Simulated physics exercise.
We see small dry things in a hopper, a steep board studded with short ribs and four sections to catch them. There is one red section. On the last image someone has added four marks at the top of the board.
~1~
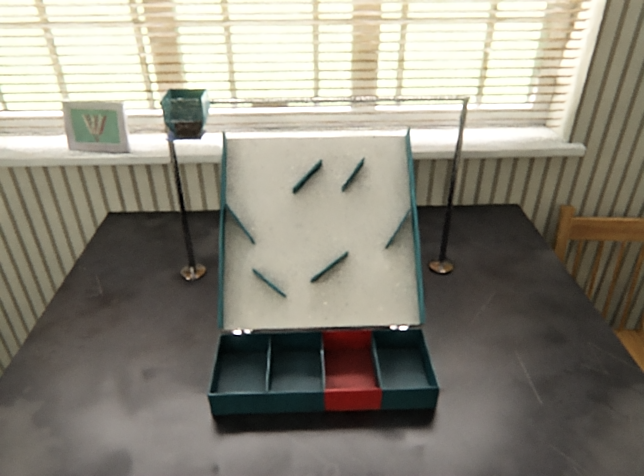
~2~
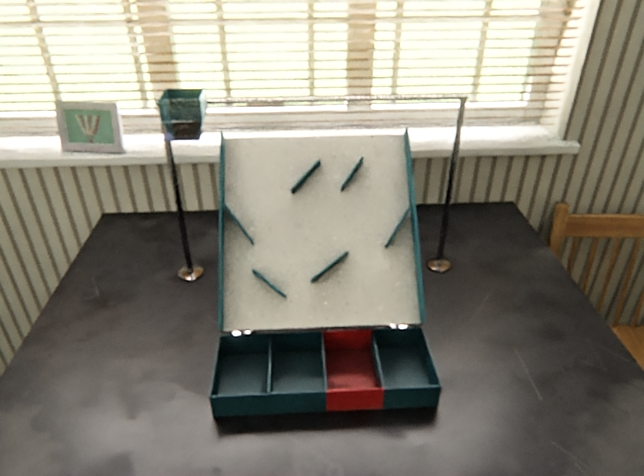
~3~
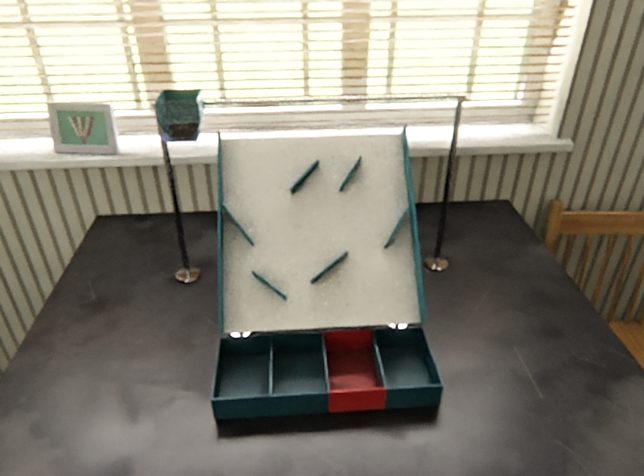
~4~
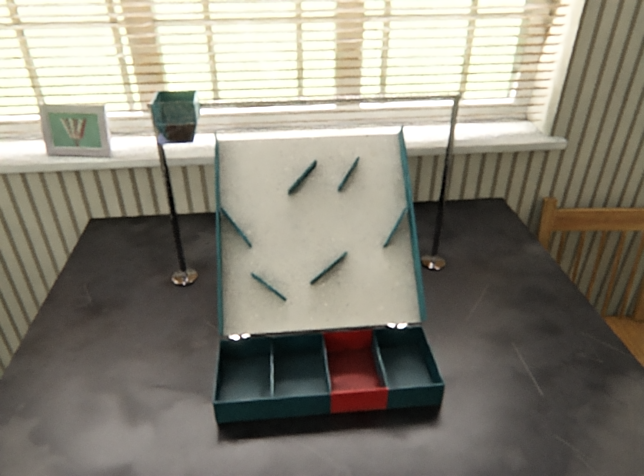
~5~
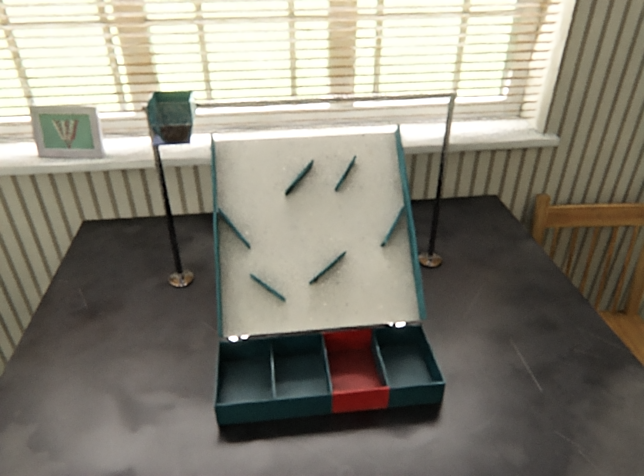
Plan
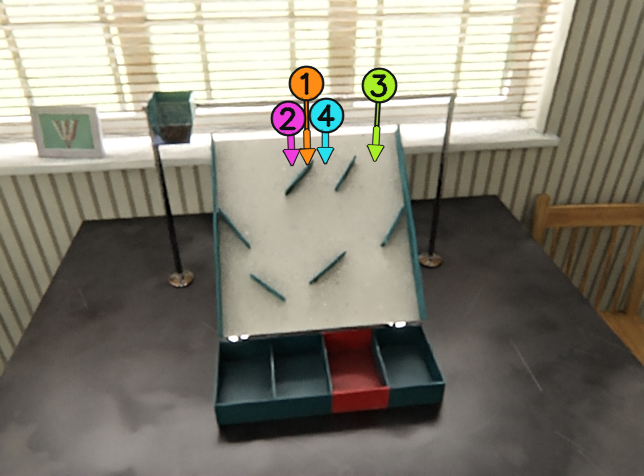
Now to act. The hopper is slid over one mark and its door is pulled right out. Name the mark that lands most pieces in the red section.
3.
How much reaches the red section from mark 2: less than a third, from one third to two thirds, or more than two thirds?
From one third to two thirds.
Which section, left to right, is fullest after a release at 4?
The second from the left.
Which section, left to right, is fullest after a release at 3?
The third.
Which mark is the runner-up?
That would be 2.
On the marked copy, mark 1 meets the board at (307, 158); mark 2 meets the board at (291, 159); mark 3 meets the board at (375, 155); mark 4 meets the board at (325, 157).
With 1, a small share in the red section, the bulk in other sections.
With 2, close to a third in the red section, close to two thirds in other sections.
With 3, the bulk in the red section, a small share in other sections, only a few outside the box.
With 4, a small share in the red section, all but a few in other sections.
